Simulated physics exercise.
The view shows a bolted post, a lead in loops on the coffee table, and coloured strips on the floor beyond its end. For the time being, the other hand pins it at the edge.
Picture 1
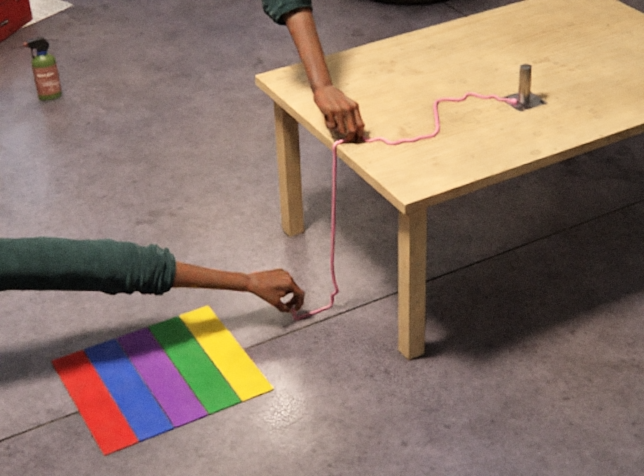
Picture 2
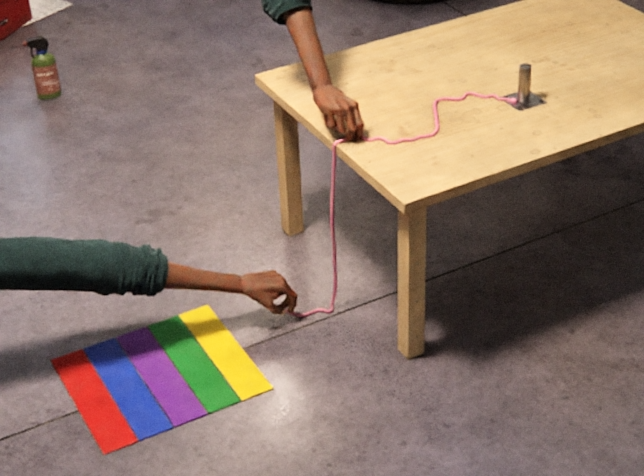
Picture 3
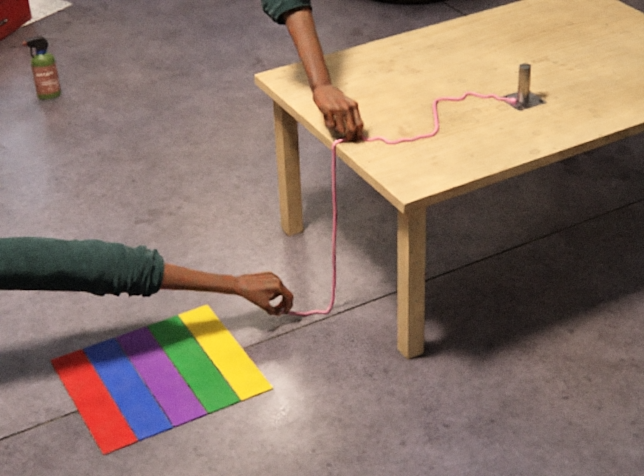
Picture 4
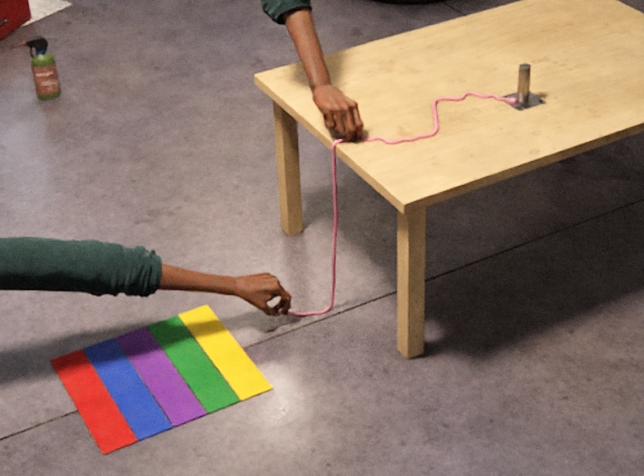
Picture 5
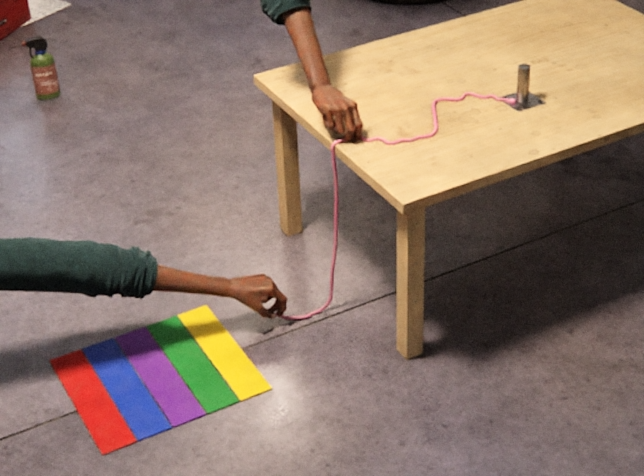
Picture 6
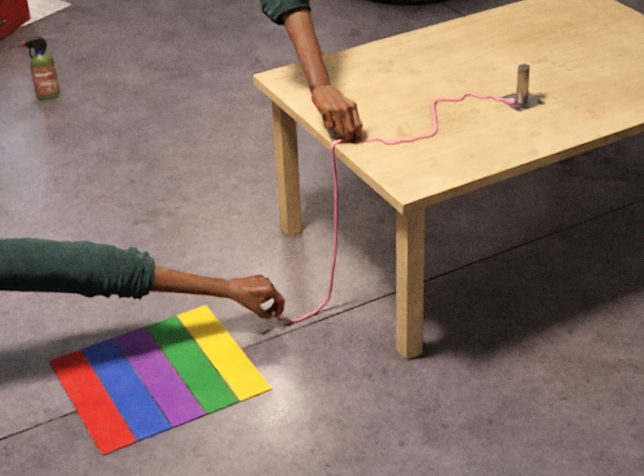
One hand pins a pink cord at the table's edge while another draws its end slightly left.
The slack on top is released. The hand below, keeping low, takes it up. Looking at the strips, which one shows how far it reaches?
The red strip shows it.
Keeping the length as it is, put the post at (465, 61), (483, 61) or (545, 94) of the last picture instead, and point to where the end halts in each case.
First (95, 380), then (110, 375), and last (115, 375).
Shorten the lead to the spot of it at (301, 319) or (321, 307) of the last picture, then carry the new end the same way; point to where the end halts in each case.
(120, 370) and (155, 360).
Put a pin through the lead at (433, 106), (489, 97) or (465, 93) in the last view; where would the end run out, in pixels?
First try (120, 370), second try (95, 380), third try (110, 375).
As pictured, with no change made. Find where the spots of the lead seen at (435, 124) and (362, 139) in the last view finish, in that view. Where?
In that view they sit near (387, 135) and near (300, 184).
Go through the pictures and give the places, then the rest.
In the first picture, end (294, 309); yellow (246, 379); green (214, 391); purple (180, 404); blue (146, 417); red (111, 431).
In the second picture, end (286, 310); lead through (484, 97) (435, 112) (397, 142) (334, 156) (332, 228) (335, 294).
In the third picture, end (283, 312).
In the fourth picture, end (280, 312); lead through (484, 97) (435, 112) (397, 142) (334, 156) (336, 226) (333, 294).
In the fifth picture, end (276, 314).
In the sixth picture, end (274, 315); lead through (483, 98) (434, 112) (396, 143) (333, 156) (336, 227) (330, 294).
Early on, end near (141, 363); over purple.
Midway, end near (103, 377); over blue.
At the end of the slack, end near (81, 385); over red. The red one.
